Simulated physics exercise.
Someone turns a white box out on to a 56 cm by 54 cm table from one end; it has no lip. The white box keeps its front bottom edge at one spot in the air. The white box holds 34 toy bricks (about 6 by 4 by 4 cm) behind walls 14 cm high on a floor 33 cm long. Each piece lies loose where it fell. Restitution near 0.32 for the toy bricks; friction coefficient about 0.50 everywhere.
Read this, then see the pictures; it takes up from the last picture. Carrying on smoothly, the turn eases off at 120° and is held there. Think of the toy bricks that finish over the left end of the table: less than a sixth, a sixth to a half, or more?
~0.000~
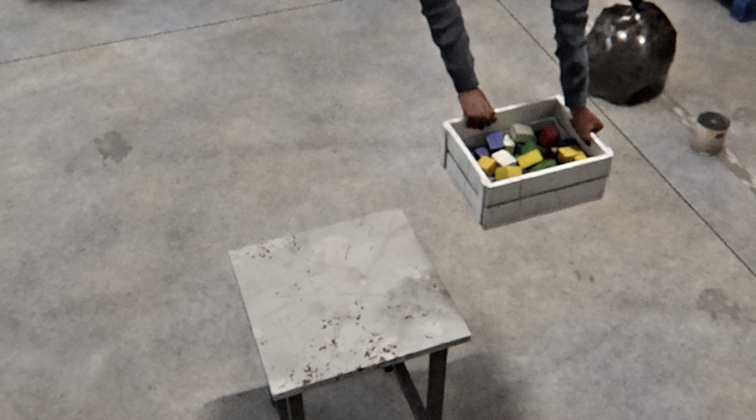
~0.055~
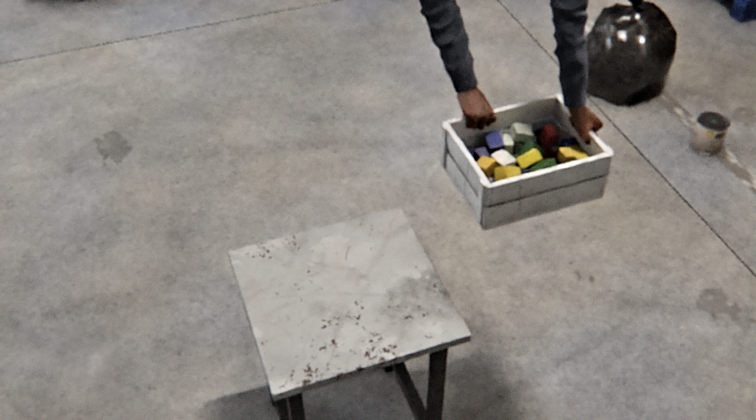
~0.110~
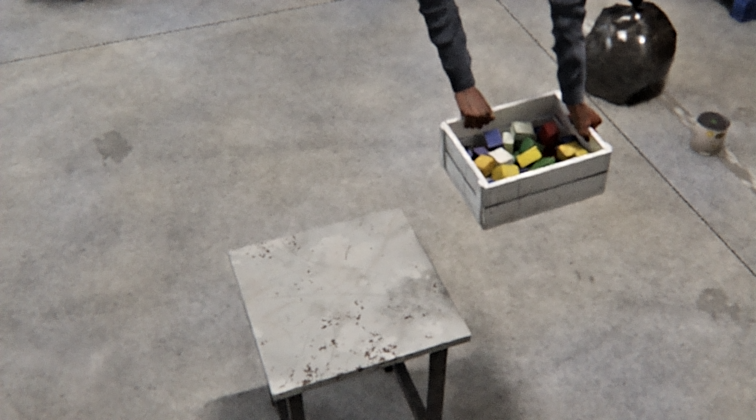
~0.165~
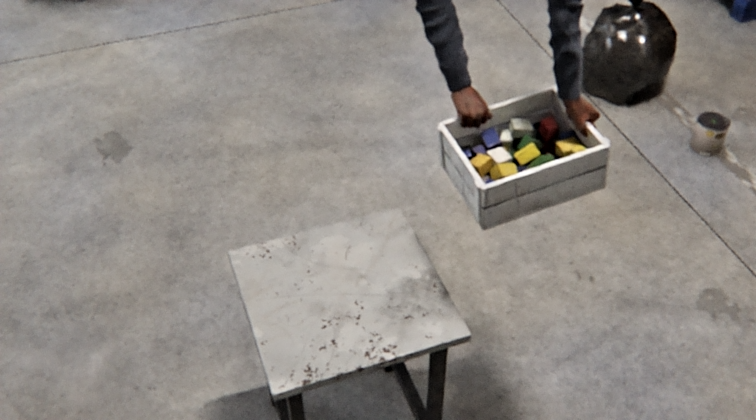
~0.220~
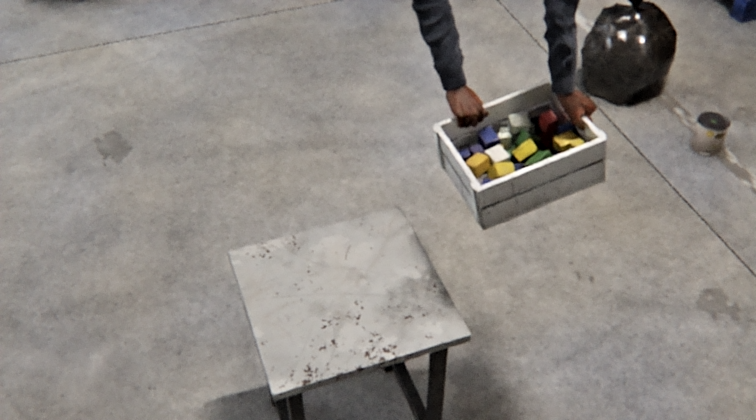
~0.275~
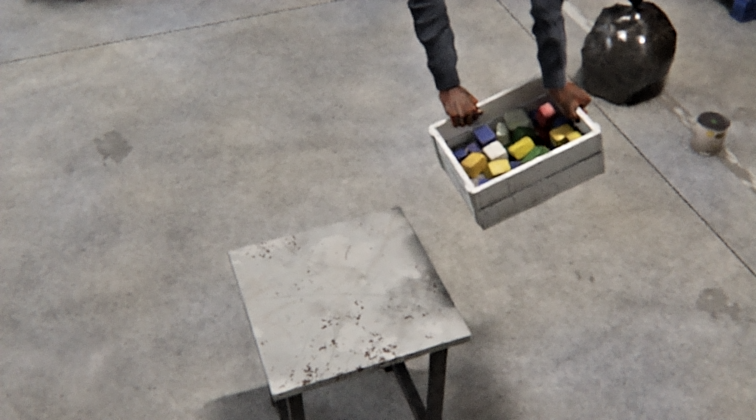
My guess is short of one sixth of the load winds up over the left end of the table.
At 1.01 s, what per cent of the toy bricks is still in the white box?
Near 75 per cent, give or take.
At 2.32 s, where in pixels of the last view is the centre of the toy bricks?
Near (362, 275).
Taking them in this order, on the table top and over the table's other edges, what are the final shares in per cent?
My estimate is some 90 per cent, then some 5 per cent.
After 0.60 s, tilt 61°; 34 still in the white box.
After 1.01 s, tilt 113°; 26 still in the white box, 3 on the table top and 5 in the air.
After 1.58 s, tilt 120°; 1 still in the white box, 30 on the table top, 1 over the left end of the table, 1 over the table's other edges and 1 in the air.
Outcome (at 2.32 s), 31 on the table top, 1 over the left end of the table and 2 over the table's other edges. Asked share, 1 of 34, 3 per cent.
